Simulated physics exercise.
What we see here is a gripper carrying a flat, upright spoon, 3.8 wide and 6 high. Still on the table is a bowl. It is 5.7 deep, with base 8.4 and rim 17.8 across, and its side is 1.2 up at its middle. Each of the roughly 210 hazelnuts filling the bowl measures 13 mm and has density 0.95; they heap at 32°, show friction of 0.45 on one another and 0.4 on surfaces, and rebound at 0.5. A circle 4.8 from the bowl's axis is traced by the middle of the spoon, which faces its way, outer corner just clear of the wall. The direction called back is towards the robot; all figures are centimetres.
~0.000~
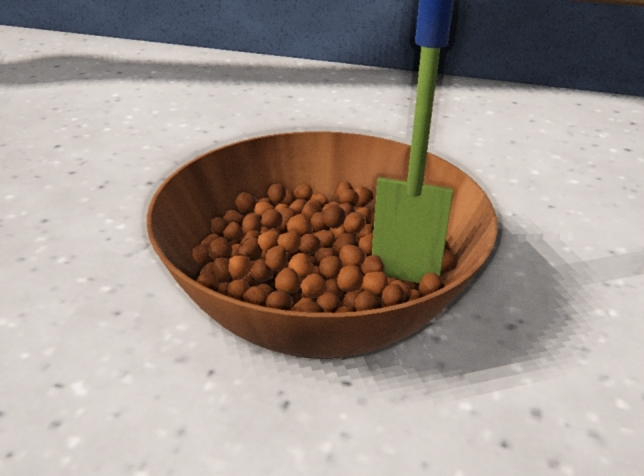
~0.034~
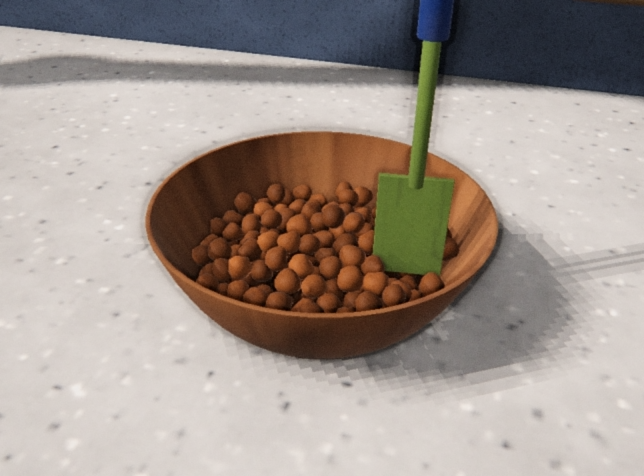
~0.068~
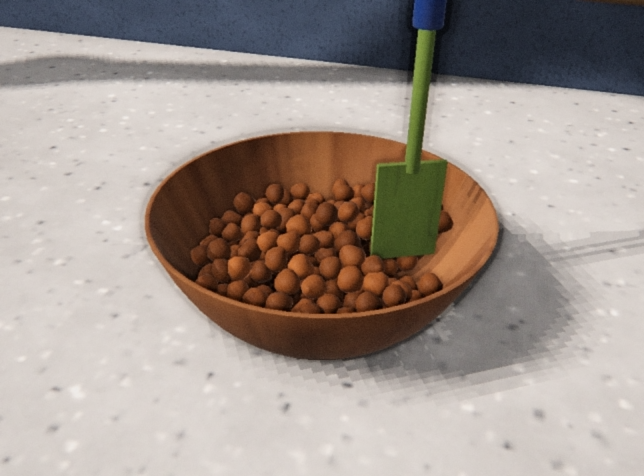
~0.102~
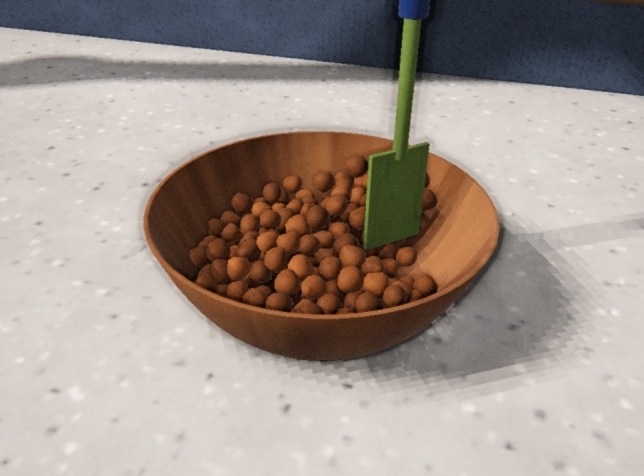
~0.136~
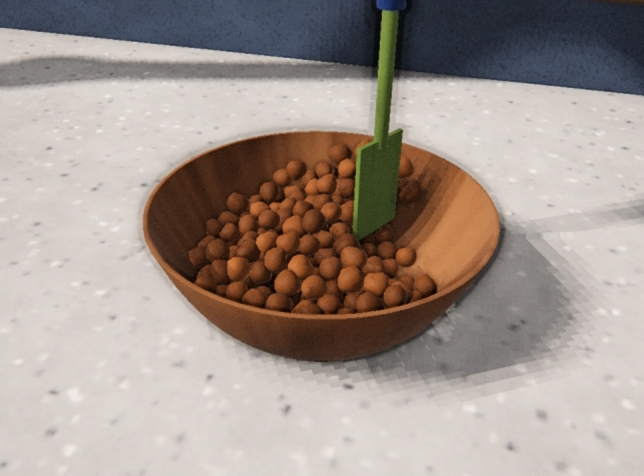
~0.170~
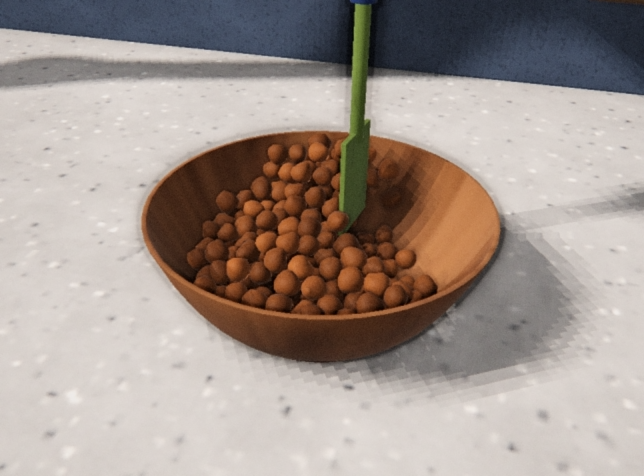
In the video, a green spatula with a blue handle moves from the right side of a wooden bowl toward its back, turning edge-on as it pushes small brown balls into a heap along the far wall.
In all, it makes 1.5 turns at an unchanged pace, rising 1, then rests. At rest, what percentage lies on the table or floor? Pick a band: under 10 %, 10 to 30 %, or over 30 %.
Band: 10 to 30 %.
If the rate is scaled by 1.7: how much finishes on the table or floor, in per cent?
I'd say about 35 %.
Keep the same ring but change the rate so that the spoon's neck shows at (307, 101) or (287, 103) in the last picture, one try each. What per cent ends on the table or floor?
Some 30 and 35 per cent.
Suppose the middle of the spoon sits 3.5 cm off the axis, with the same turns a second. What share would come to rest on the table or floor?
Around 5 in a hundred.
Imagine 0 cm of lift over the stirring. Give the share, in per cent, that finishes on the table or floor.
Around 25 %.
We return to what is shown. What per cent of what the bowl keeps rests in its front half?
Around 60 percent of it.
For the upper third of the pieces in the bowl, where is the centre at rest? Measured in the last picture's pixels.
Roughly pixel (244, 262).
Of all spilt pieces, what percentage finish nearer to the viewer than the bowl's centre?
Close to 60 percent, I reckon.
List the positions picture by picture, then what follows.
The first picture shows the spoon neck at (418, 157), 0° round; upper third of the load around (312, 244), from x 205 to 445, top at y 190; 206 in the bowl.
The second picture shows the spoon neck at (420, 150), 8° round; upper third of the load around (312, 241), from x 205 to 445, top at y 190.
The third picture shows the spoon neck at (416, 136), 26° round; upper third of the load around (325, 230), from x 205 to 440, top at y 180.
The fourth picture shows the spoon neck at (403, 123), 44° round; upper third of the load around (325, 222), from x 200 to 425, top at y 160.
The fifth picture shows the spoon neck at (383, 113), 63° round; upper third of the load around (317, 212), from x 200 to 425, top at y 150.
The sixth picture shows the spoon neck at (358, 106), 81° round; upper third of the load around (304, 199), from x 200 to 425, top at y 145; 206 in the bowl.
After 0.50 s, 260° round, highest piece 7 above the table; 187 in the bowl, 11 on the table or floor, 8 in flight or on the tool.
After 0.83 s, 80° round, highest piece 7 above the table; 175 in the bowl, 28 on the table or floor, 3 in flight or on the tool.
After 1.20 s, 180° round, highest piece 5 above the table; 165 in the bowl, 41 on the table or floor.
After 1.90 s, 180° round, highest piece 5 above the table; 165 in the bowl, 41 on the table or floor.
In the end, 165 in the bowl, 41 on the table or floor. That is 20 % on the table or floor.
